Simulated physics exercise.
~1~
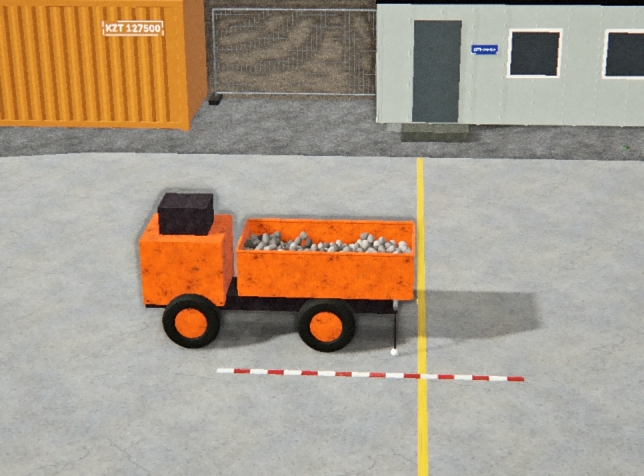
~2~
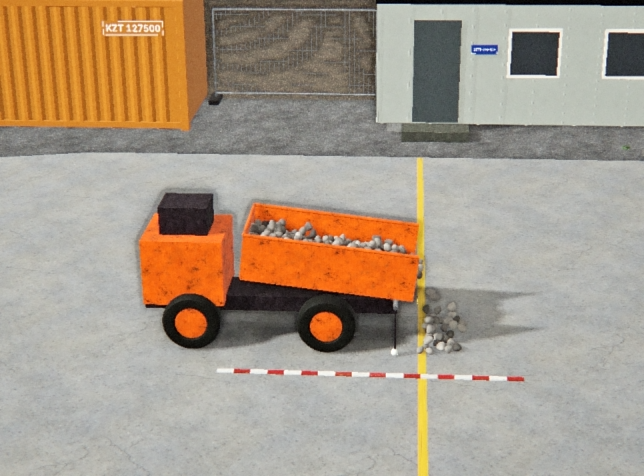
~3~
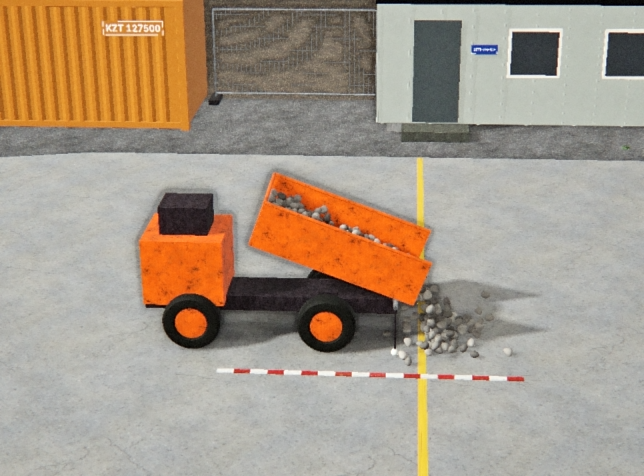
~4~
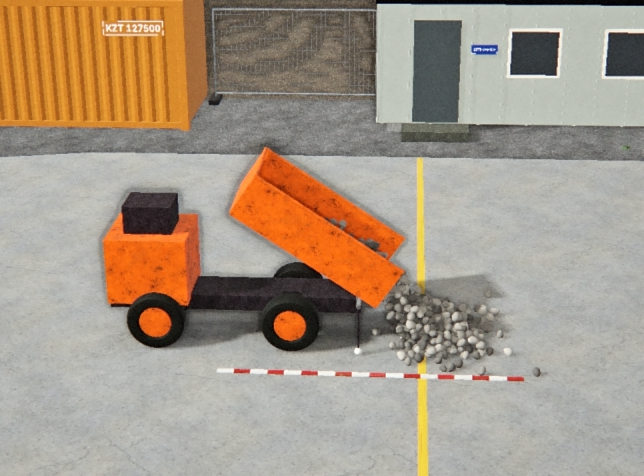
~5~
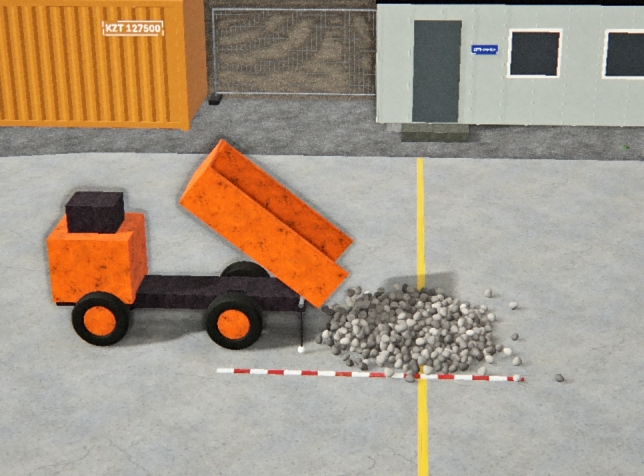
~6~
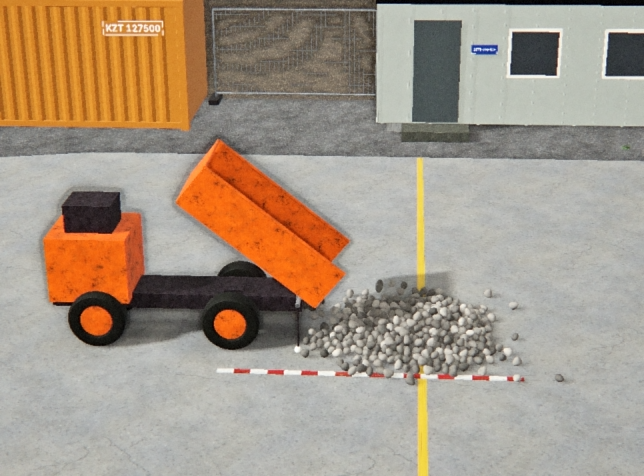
At first, an orange truck loaded with grey stones stands on flat concrete, its rear end close to a yellow line painted on the ground. The front of its open body lifts, and a few stones spill out at the back beside a red and white striped strip. As the body tilts more steeply, the stones pour down onto the line. The truck then pulls away to the left, still tipping, while the pile spreads behind it. Finally the truck stands with its emptied body raised, and the heap lies across the yellow line, with a few strays to the right.
